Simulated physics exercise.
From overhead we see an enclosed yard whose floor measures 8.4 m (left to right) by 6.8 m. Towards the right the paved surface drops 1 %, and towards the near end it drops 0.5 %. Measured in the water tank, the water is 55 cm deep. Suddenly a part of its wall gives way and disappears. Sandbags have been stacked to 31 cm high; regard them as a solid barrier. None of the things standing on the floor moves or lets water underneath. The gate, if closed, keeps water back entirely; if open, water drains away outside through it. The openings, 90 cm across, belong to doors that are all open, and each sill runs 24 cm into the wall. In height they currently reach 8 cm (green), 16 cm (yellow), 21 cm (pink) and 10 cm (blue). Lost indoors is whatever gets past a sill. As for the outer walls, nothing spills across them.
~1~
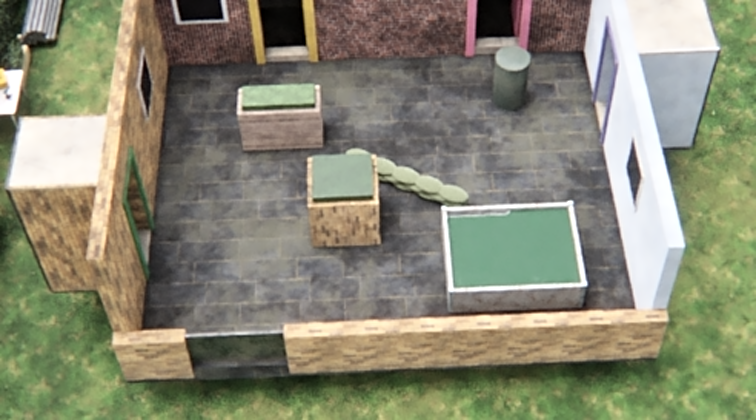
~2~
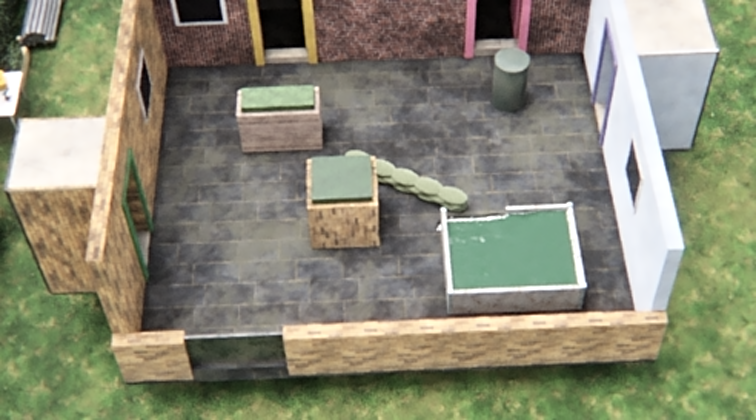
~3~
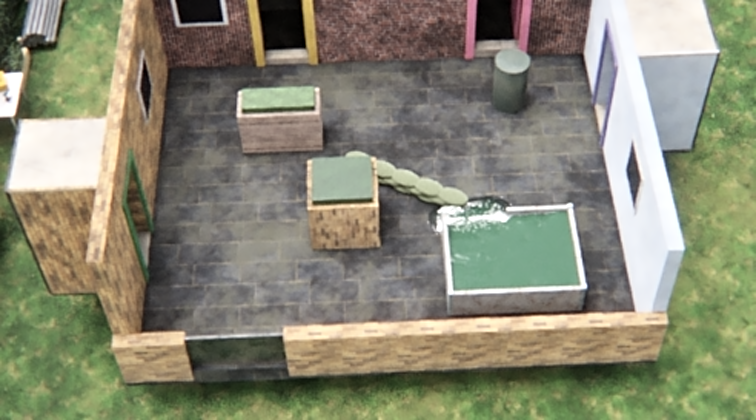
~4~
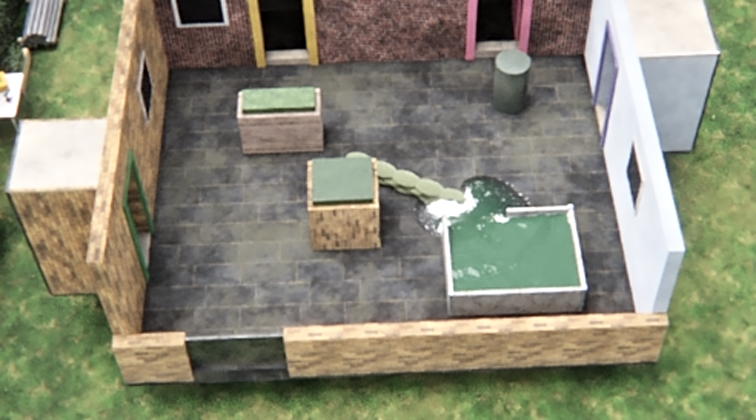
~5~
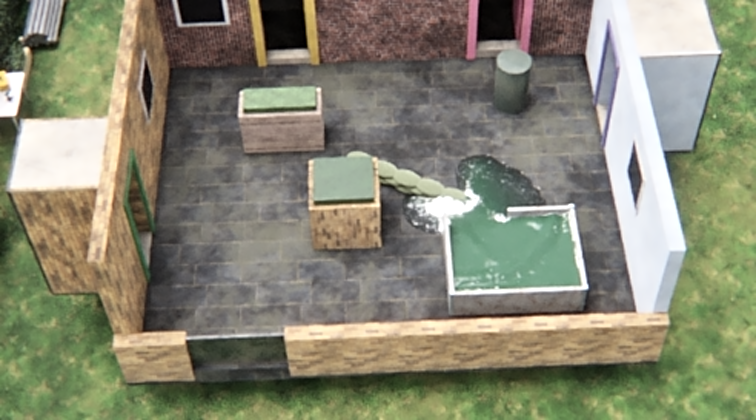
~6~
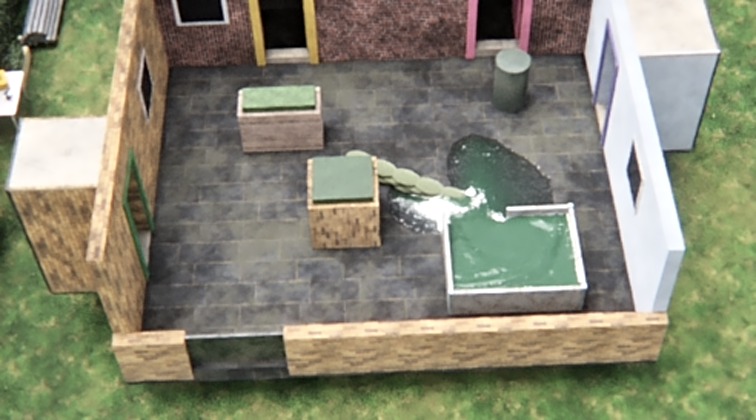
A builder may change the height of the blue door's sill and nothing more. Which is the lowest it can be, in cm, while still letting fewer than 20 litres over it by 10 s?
No lower than about 8.5 cm.
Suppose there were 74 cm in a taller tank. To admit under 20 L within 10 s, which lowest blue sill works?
I'd go with near 12.0 cm then.
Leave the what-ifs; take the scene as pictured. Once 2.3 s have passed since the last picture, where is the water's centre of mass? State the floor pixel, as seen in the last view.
Centre of mass: About (489, 215) px.
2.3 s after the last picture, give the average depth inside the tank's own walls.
Mean depth: Approx. 26 cm.
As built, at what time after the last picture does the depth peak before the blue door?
It peaks around 1.6 s.
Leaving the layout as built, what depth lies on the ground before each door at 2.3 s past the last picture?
Depths in cm: Green 0, yellow 0, pink 6, blue 11.
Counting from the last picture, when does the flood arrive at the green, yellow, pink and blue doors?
So green sees it at 4.5 s, yellow at 3.4 s, pink at 1.1 s and blue at 1.2 s.
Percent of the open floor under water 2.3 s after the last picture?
Some 40 in a hundred.
Then, 0.7 s after the last picture water covers 15 % of the floor, deepest (41 cm) near (462, 218); it has not reached the blue door.
Then, 2.3 s after the last picture water covers 40 % of the floor, deepest (25 cm) near (462, 218); 11 cm at the blue door, 2 litres in over its 10 cm sill.
Then, 9.3 s after the last picture water covers 85 % of the floor, deepest (10 cm) near (636, 341); 6 cm at the blue door, 8 litres in over its 10 cm sill.
At the blue door as built, the water peaked near 13 cm, 1.5 s after the last picture.
Run again over the same 10 s with other heights there, 42 litres in over 7 cm, 11 litres over 9.5 cm. The limit of 20 litres is kept from about 8.5 cm up.
